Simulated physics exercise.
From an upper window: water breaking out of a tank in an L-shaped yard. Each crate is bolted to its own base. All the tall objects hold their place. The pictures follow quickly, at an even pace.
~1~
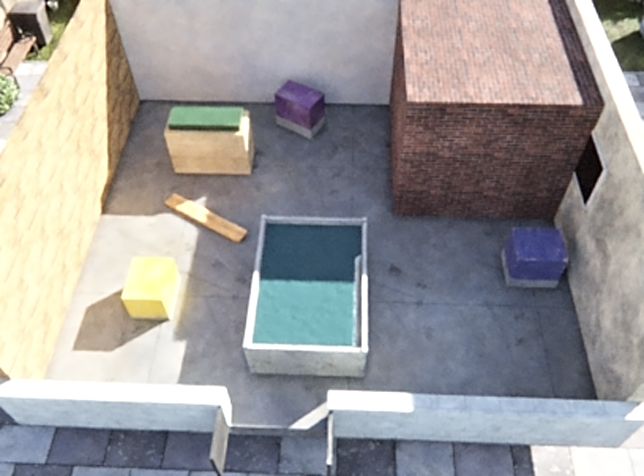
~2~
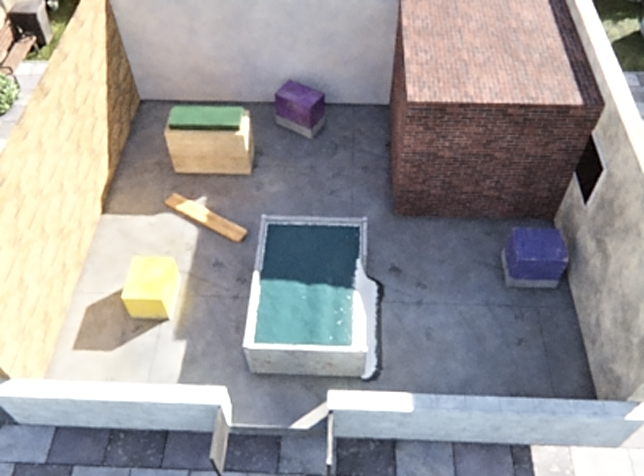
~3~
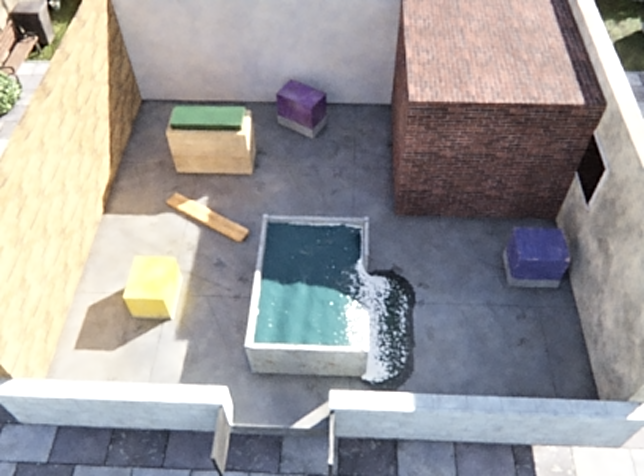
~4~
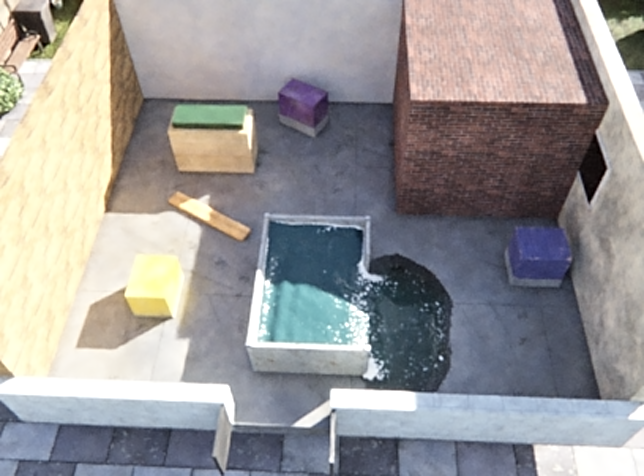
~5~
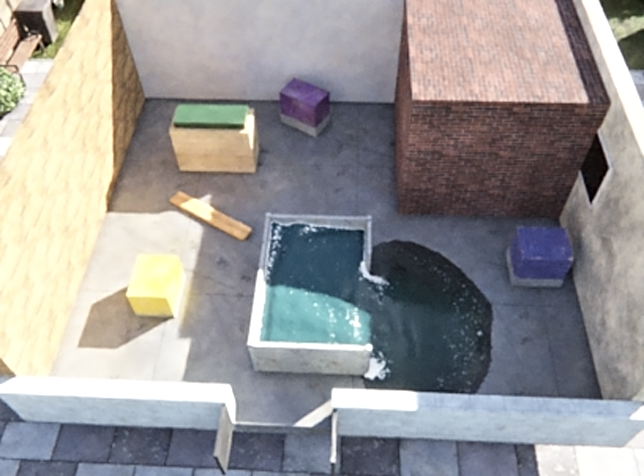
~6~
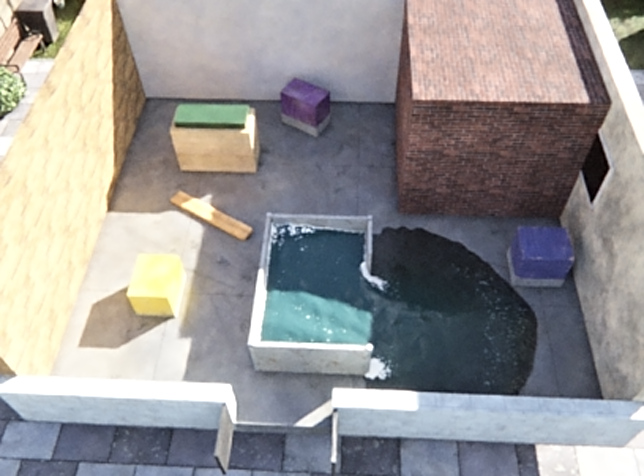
At first, water sits still in a pale rectangular tank in a walled yard, among colored boxes, a plank and a brick block. Then it breaks out through the tank's right side, foaming, and spreads rightward over the paving in a widening dark pool that nears the blue box.
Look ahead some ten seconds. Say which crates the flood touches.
In the end: The yellow crate is soaked; the blue crate is soaked; the purple crate keeps dry.
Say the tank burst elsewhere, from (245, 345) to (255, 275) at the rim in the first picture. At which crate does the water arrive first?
The yellow crate.
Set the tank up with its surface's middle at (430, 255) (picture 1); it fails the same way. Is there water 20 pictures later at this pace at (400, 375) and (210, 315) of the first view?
In turn: Wet, awash.
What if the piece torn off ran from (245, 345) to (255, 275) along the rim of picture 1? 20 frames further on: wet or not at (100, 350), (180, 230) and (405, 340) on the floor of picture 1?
As listed: Wet, flooded, free of water.
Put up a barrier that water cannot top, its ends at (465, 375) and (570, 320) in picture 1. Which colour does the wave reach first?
It is the one in blue.
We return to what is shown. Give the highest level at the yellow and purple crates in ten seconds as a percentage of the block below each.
In turn 200 and 30 per cent.
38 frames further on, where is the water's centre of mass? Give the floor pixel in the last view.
Around (410, 303).
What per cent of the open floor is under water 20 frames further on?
Some 30 per cent.
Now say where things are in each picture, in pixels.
Still water in the tank at (310, 281), in the first picture.
The front is at (372, 281), out from the gap at (361, 318), in the second picture.
The front is at (395, 383), out from the gap at (363, 319), in the third picture.
The front is at (425, 273), out from the gap at (364, 318), in the fourth picture.
The front is at (485, 309), out from the gap at (365, 318), in the fifth picture.
The front is at (528, 313), out from the gap at (366, 318), in the sixth picture.
A moment on, water covers 25 % of the floor; the yellow crate not reached, the blue crate water round its plinth, the purple crate not reached.
Next, water covers 25 % of the floor; the yellow crate not reached, the blue crate water round its plinth, the purple crate not reached.
Then, water covers 30 % of the floor; the yellow crate not reached, the blue crate water round its plinth, the purple crate not reached.
Later, water covers 55 % of the floor; the yellow crate water round its plinth, the blue crate water round its plinth, the purple crate not reached.
In the end, water covers 85 % of the floor; the yellow crate was topped, the blue crate was topped, the purple crate stayed above the water.
